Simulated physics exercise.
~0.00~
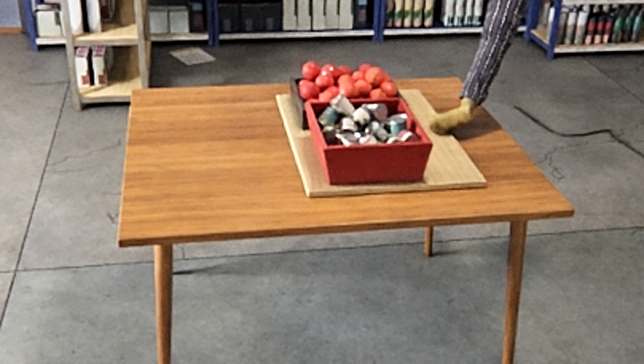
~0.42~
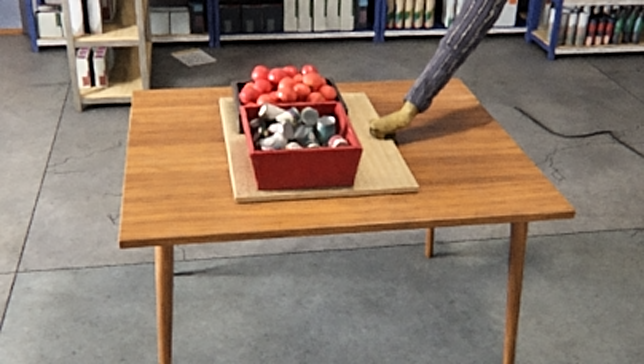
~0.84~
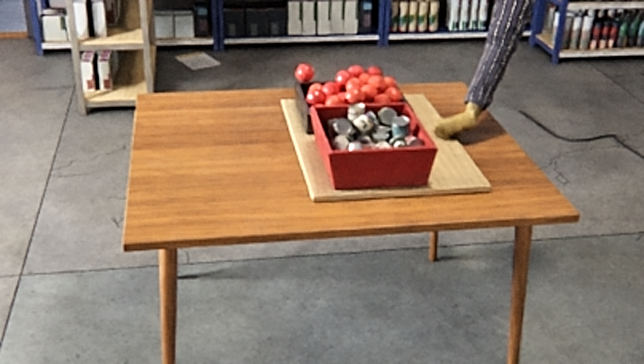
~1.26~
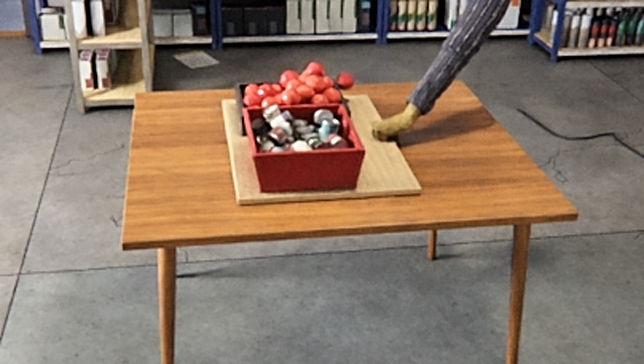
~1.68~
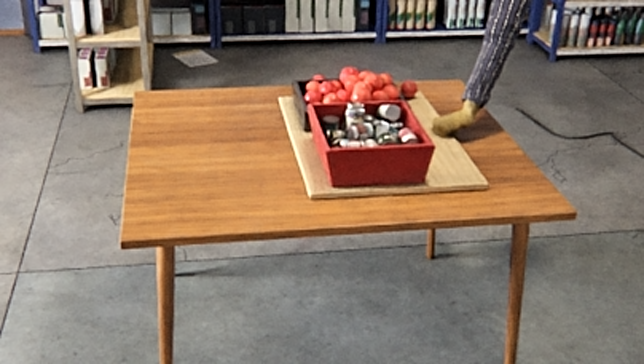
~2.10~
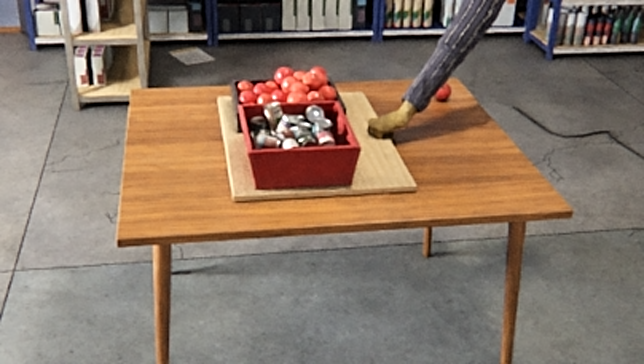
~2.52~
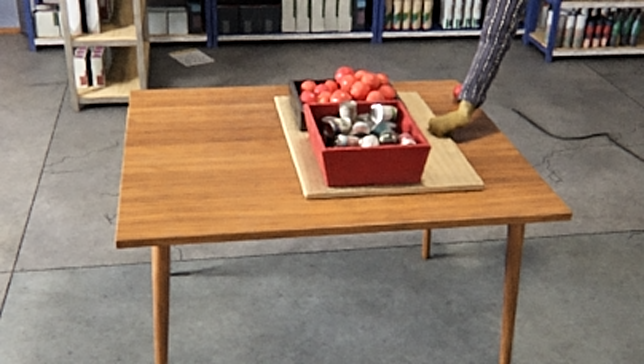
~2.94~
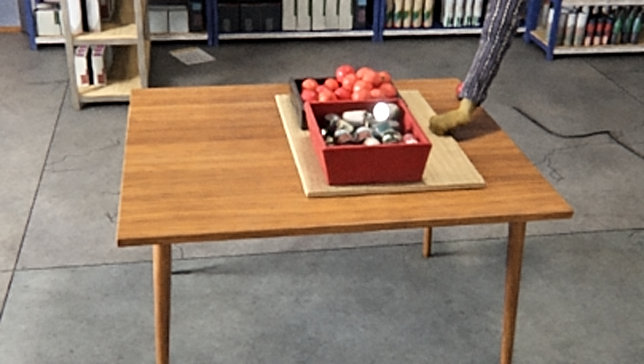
Gloved hand sliding a board with red and black baskets left and right, a few tomatoes spilling, tins staying in.
